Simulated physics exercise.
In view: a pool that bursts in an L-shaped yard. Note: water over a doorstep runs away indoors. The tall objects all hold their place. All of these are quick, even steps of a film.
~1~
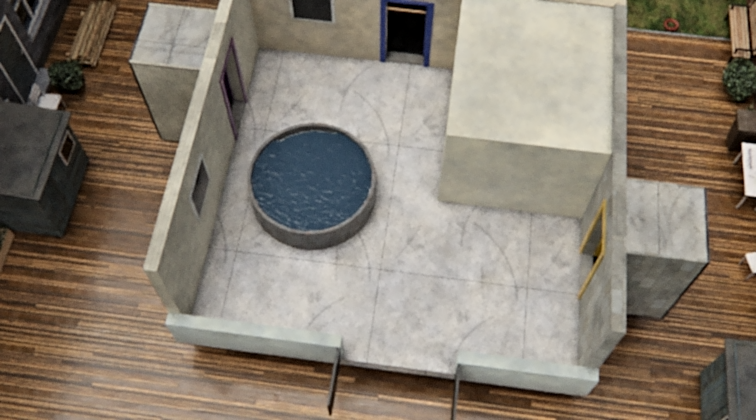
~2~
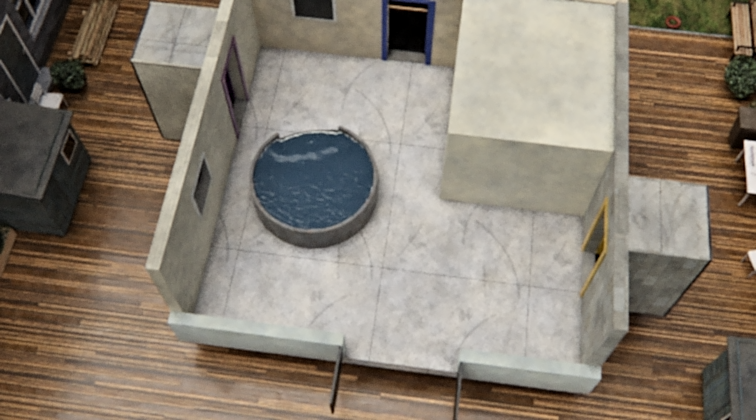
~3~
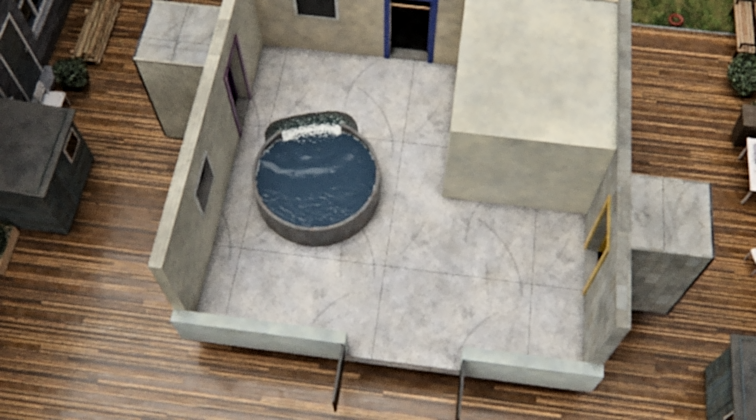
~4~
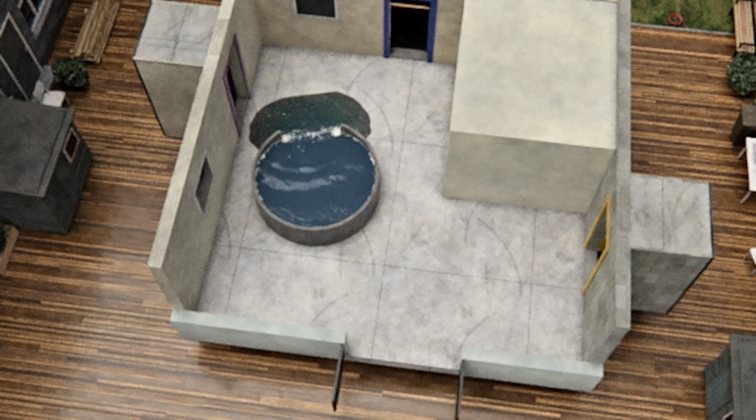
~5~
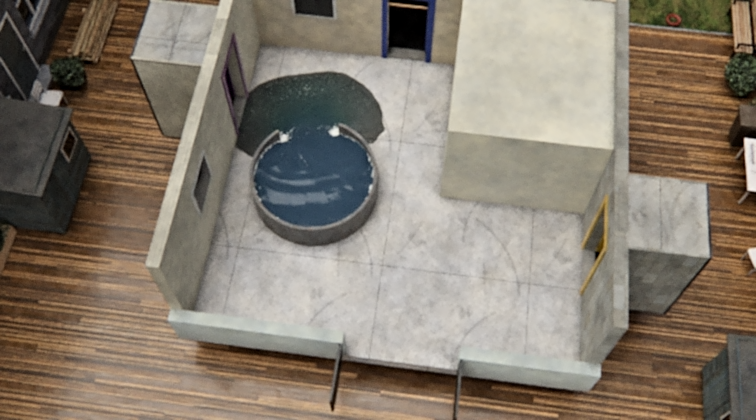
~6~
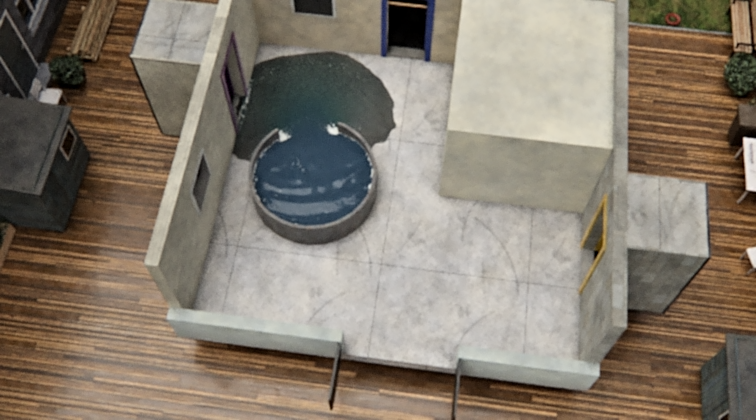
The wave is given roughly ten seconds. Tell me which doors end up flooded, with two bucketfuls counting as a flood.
The blue door will be over the limit. The yellow door will be within bounds. The purple door will be over the limit.
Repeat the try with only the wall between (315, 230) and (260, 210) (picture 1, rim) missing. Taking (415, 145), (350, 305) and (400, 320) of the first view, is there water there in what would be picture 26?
Taking each in turn, they come out kept dry, watered, watered.
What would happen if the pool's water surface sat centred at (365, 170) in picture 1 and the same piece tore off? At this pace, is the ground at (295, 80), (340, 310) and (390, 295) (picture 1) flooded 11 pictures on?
Soaked, spared, spared.
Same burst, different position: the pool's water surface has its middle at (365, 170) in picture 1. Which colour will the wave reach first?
The door marked blue comes first.
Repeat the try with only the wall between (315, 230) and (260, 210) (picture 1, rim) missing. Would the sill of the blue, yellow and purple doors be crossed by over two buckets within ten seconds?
Taking them in turn, the blue door falls short, the yellow door tops the limit and the purple door falls short.
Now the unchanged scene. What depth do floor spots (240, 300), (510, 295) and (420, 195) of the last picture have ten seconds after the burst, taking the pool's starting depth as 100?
The depth comes out near 14, 2 and 12 per cent.
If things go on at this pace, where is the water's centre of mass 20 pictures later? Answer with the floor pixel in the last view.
Near pixel (324, 130).
A moment on, water covers 20 % of the floor; the blue door wet at the sill, nothing in, the yellow door not reached, the purple door under two buckets in.
Next, water covers 25 % of the floor; the blue door under two buckets in, the yellow door not reached, the purple door over two buckets in.
Then, water covers 35 % of the floor; the blue door over two buckets in, the yellow door not reached, the purple door over two buckets in.
Later, water covers 70 % of the floor; the blue door over two buckets in, the yellow door not reached, the purple door far over two buckets in.
In the end, water covers 85 % of the floor; the blue door far over two buckets in, the yellow door not reached, the purple door far over two buckets in.
